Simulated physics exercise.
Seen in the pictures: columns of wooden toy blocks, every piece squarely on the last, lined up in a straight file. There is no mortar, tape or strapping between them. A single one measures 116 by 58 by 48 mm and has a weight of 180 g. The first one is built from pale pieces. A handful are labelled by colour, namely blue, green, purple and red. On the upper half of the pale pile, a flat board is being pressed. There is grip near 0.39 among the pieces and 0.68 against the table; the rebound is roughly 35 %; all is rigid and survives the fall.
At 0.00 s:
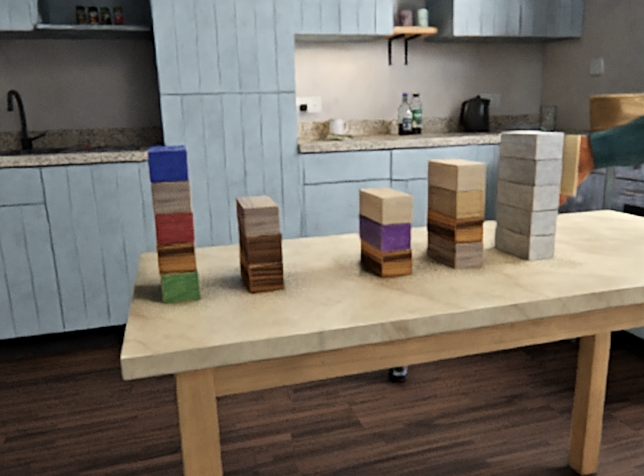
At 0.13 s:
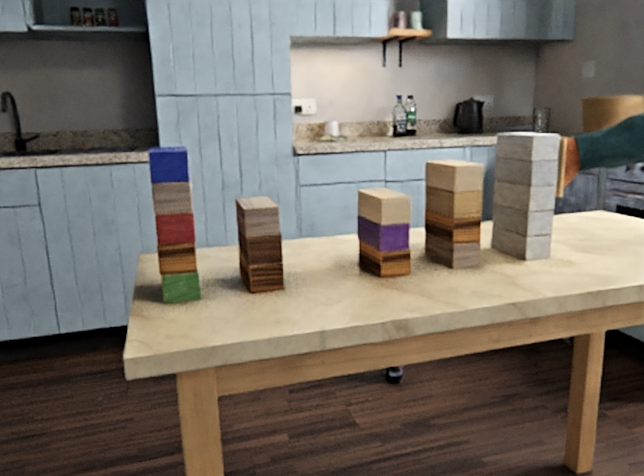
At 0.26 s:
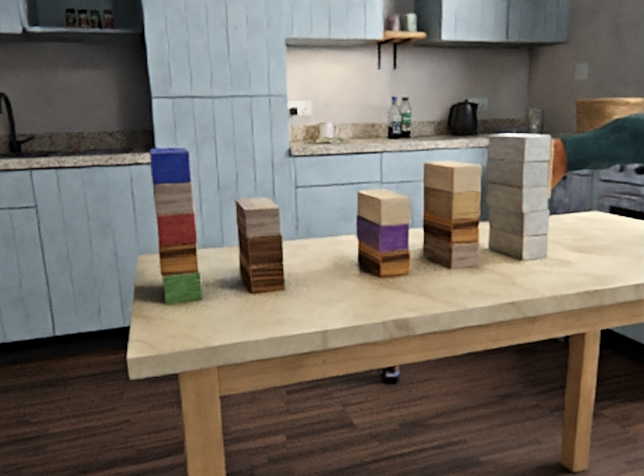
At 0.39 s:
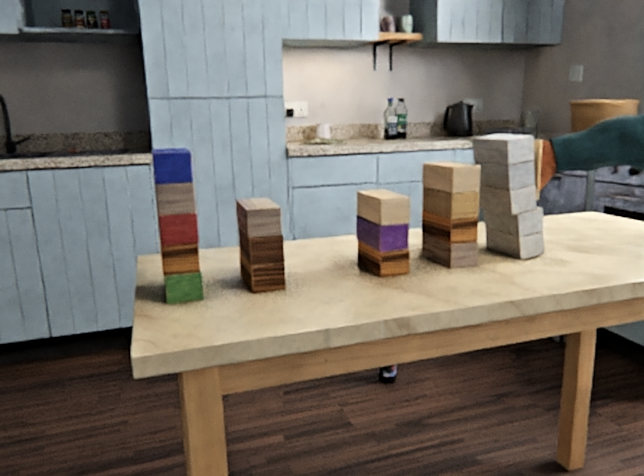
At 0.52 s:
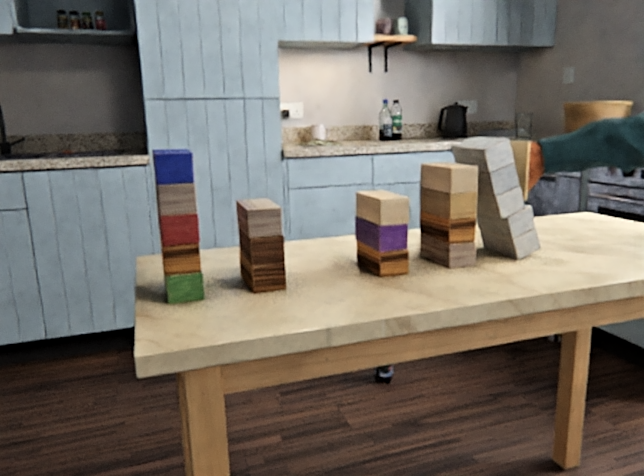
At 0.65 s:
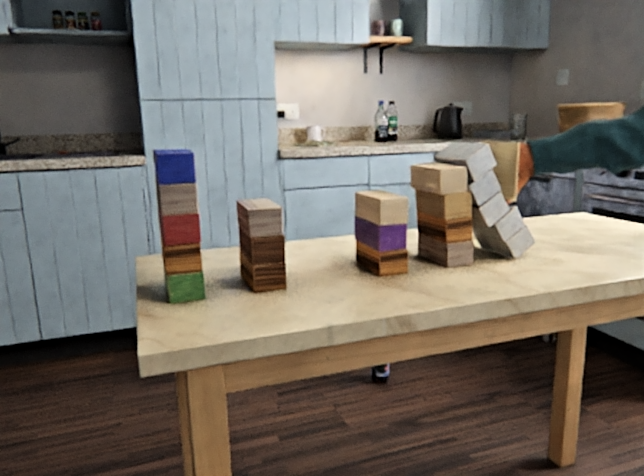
A hand in a teal sleeve pushing a pale block stack leftward at a table's right end, tilting it against the neighbouring stack.
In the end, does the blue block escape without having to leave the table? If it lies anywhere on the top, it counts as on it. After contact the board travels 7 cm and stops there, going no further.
Yes.
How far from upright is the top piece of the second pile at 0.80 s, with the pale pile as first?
About 20 degrees from upright.
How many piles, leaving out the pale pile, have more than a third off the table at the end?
Tally: 0.
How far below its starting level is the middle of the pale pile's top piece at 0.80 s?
Some 4 centimetres.
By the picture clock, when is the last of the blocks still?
1.5 s, give or take.
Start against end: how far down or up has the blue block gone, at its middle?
Looks like it winds up about 0 centimetres lower.
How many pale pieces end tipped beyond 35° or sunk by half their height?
That makes 5 in all.
After 0.80 s, 5 of the pale pile down; none of the 15 other blocks off the table, 4 disturbed; blue block unmoved.
After 0.96 s, 5 of the pale pile down; none of the 15 other blocks off the table, 7 disturbed; blue block unmoved; purple block 9° from how it stood.
After 1.18 s, 5 of the pale pile down; none of the 15 other blocks off the table, 7 disturbed; blue block unmoved; purple block on its side.
In the end (1.7 s), 5 of the pale pile down; none of the 15 other blocks off the table, 9 disturbed; blue block unmoved; purple block on its side; red block unmoved. From the last view, middles, blue block near (174, 166), purple block near (326, 260).
